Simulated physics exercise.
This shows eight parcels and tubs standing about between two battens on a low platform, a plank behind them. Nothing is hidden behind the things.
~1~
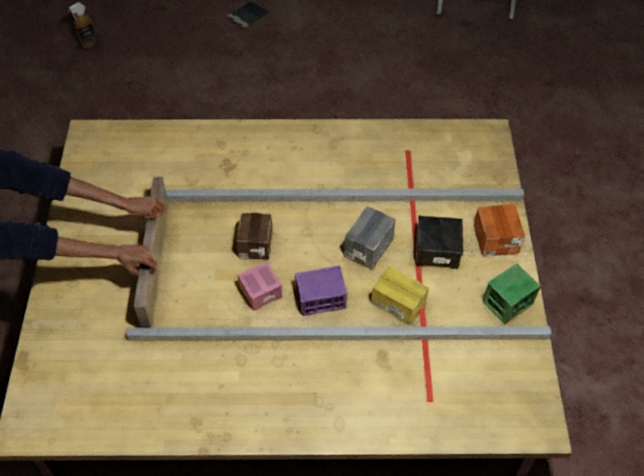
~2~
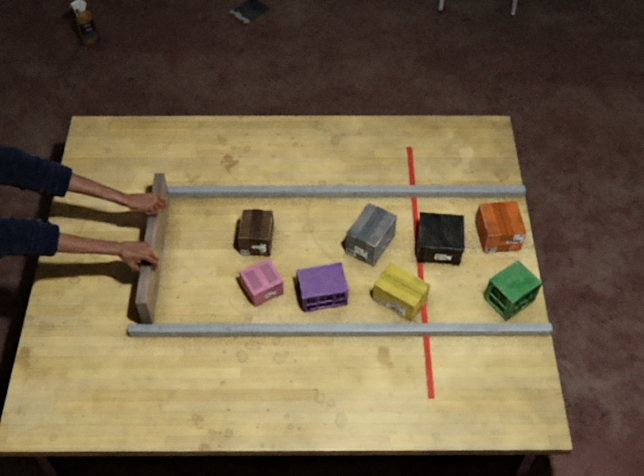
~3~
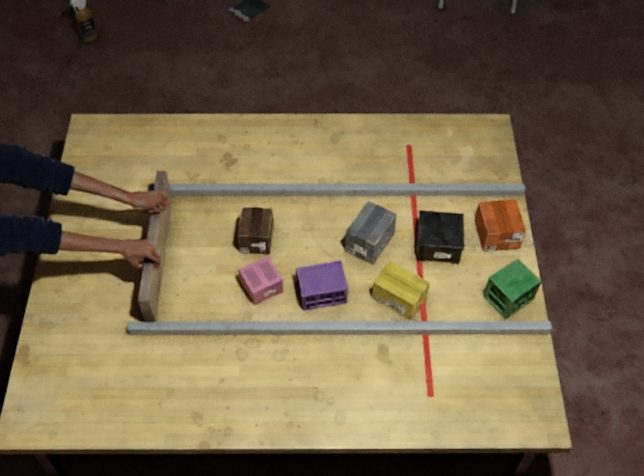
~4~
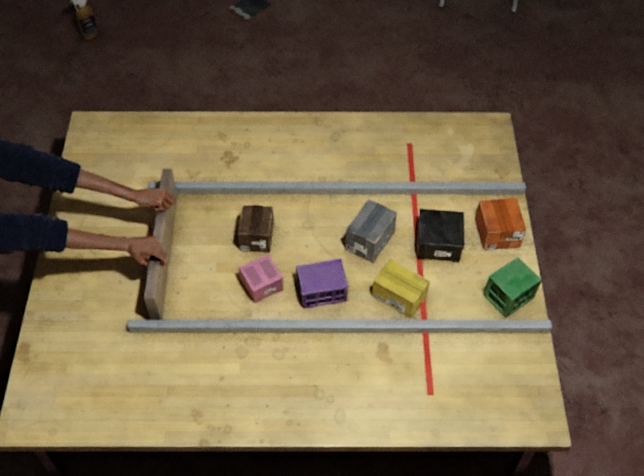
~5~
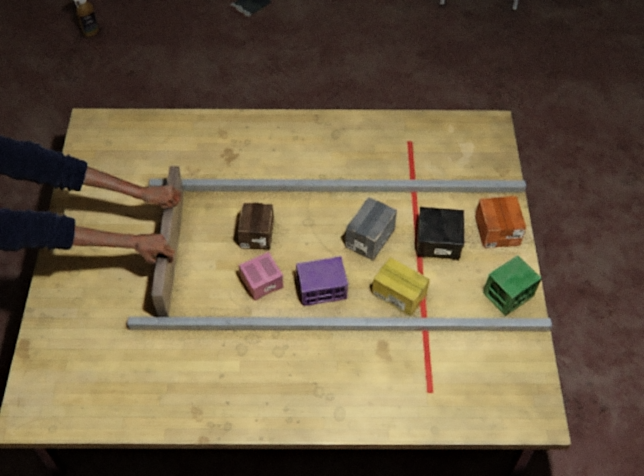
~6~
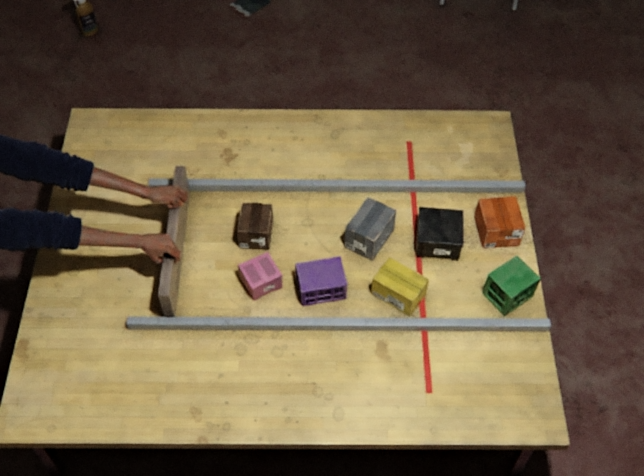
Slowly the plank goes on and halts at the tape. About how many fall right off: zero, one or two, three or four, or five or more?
Here the number that fall off is one or two.
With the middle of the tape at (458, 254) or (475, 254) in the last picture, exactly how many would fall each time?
The counts: 4 and 4.
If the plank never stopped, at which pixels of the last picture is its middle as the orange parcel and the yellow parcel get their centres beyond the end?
At (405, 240) for the orange parcel; at (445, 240) for the yellow parcel.
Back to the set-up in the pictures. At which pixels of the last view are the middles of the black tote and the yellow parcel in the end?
Near (504, 234) and (519, 295).
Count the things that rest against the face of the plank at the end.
That makes 2.
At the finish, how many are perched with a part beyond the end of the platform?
It comes to 0.
Soon after, none off yet; green crate at rest near (511, 286); orange parcel at rest near (499, 222); black tote at rest near (439, 234).
After that, none off yet; green crate displaced a little near (516, 284); orange parcel moving near (501, 222); black tote displaced a little near (460, 233).
In the end, the number that fall off is one or two; gone, orange parcel and green crate.
